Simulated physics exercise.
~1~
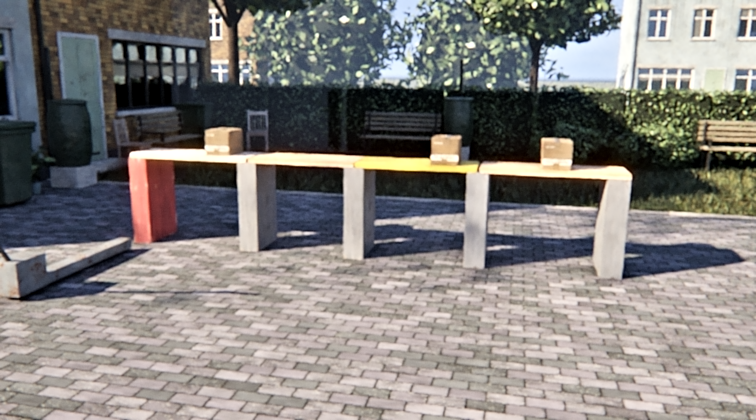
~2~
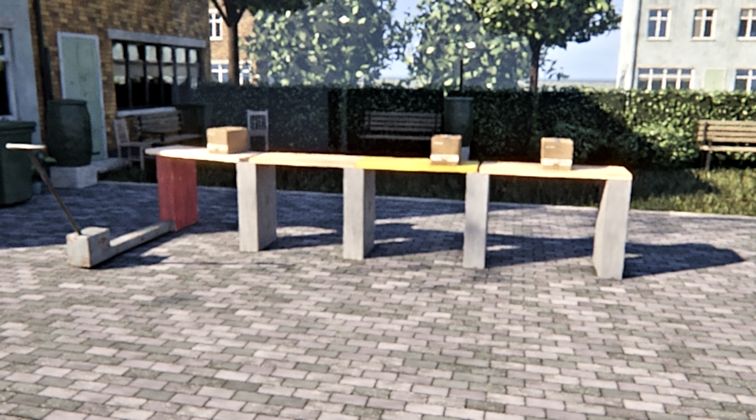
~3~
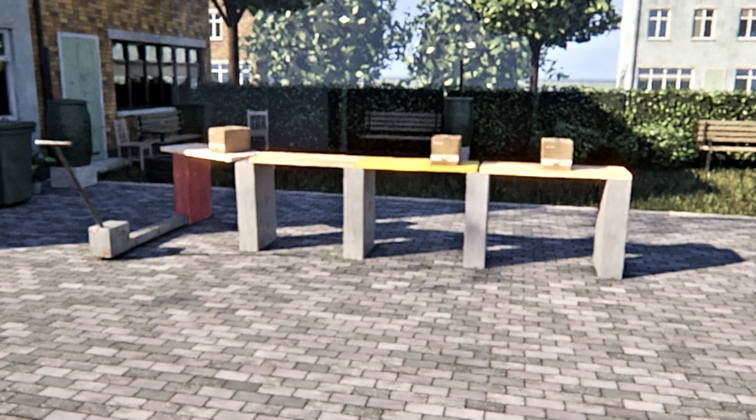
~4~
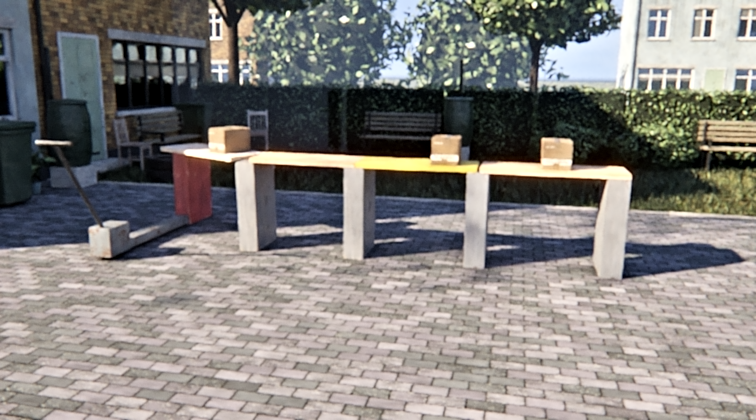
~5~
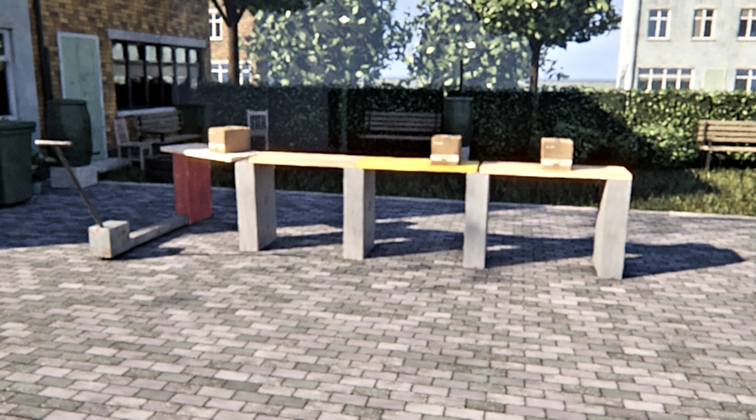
We see a low metal jack slide in from the left against the foot of a red upright beneath a row of boards carrying three cartons. The upright shifts right with its board and carton, then everything stops, still standing, with the yellow board unmoved.
